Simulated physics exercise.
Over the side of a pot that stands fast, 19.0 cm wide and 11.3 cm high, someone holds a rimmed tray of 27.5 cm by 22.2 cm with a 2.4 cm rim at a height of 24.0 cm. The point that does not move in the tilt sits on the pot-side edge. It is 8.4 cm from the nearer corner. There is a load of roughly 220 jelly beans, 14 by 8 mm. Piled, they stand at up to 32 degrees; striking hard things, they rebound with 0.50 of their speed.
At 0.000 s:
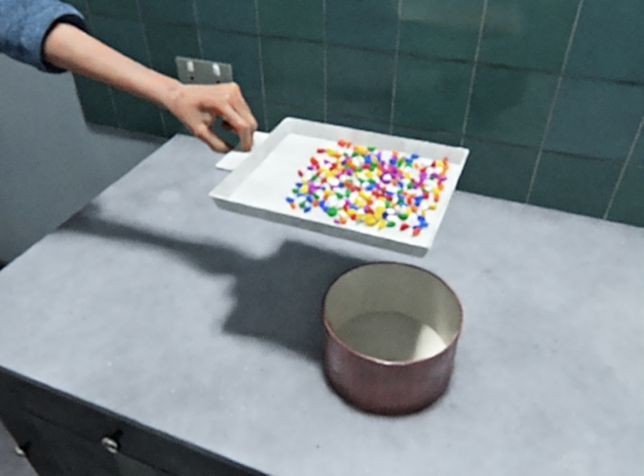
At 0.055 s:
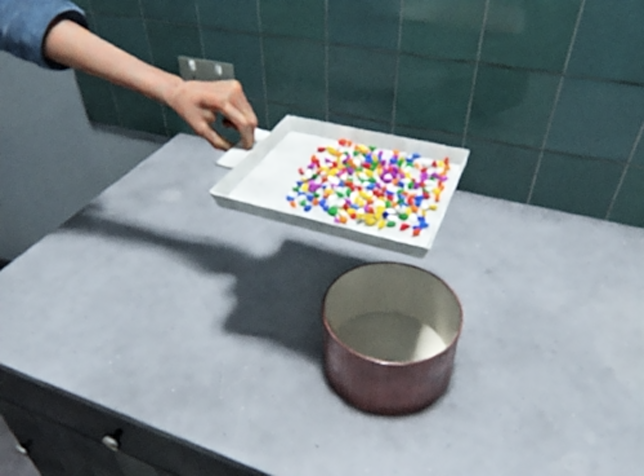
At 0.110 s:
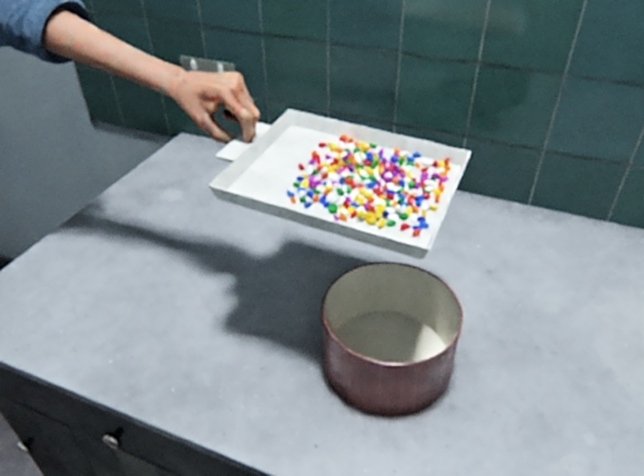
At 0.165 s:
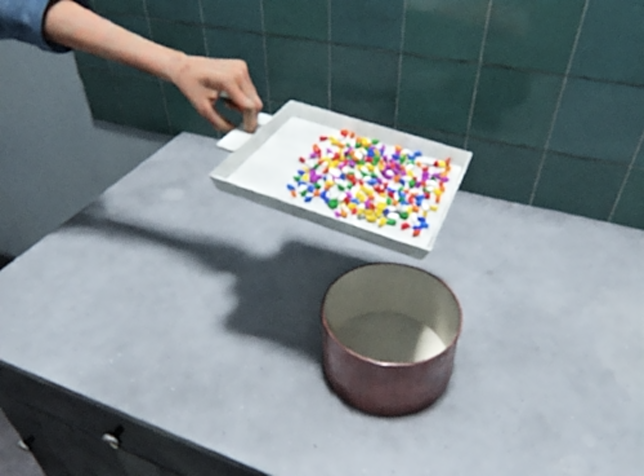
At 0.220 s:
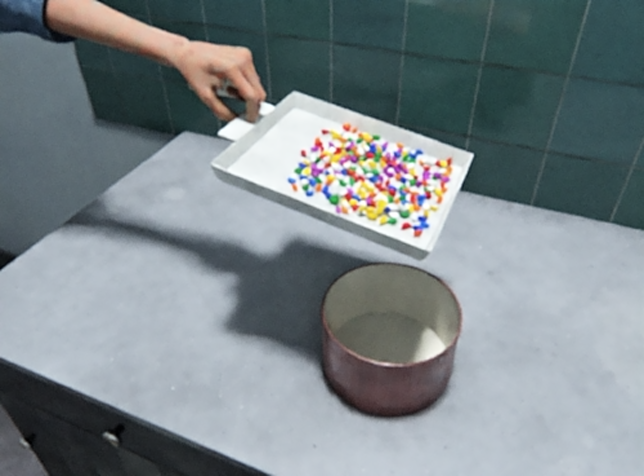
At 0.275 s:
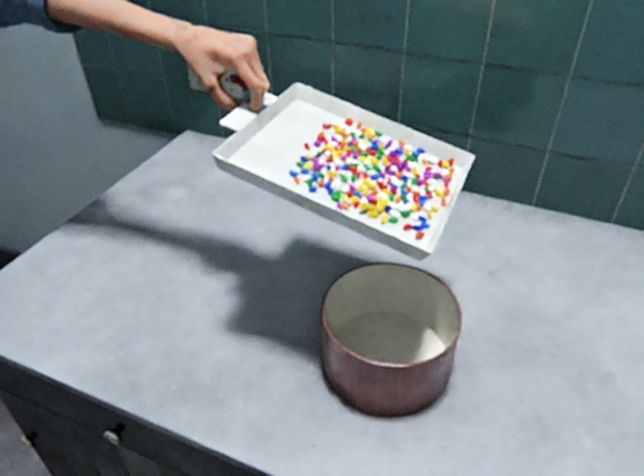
At first, a hand holds a white rimmed tray of colourful jelly beans nearly level above a grey counter, beside and above a reddish-brown pot. The hand then raises the handle end on the left, slanting the tray gently down toward the right, while the pot stays still.
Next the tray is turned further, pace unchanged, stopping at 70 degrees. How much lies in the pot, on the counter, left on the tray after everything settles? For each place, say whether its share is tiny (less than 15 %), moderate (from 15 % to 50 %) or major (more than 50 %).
Shares - pot: Tiny, counter: Moderate, tray: Major.
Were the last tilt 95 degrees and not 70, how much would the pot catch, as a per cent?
15 %.
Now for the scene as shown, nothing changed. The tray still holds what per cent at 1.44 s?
About 80%.
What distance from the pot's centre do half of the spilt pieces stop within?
About 20 centimetres.
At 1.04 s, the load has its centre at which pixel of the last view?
Approx. (440, 183).
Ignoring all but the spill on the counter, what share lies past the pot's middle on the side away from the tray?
Share: Close to 90 %.
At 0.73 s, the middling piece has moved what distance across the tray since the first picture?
By then it sits near 6 cm from where it began.
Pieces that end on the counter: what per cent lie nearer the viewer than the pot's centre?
About 10 percent of the spill.
Then, at 0.73 s, tilt 40 degrees; the tray holds 100 %, the pot 0 %.
After 1.04 s, tilt 59 degrees; the tray holds 100 %, the pot 0 %.
After 1.44 s, tilt 70 degrees; the tray holds 80 %, the pot 0 %.
In the end, at 3.0 s, pot 5 %, counter 30 %, tray 65 %.
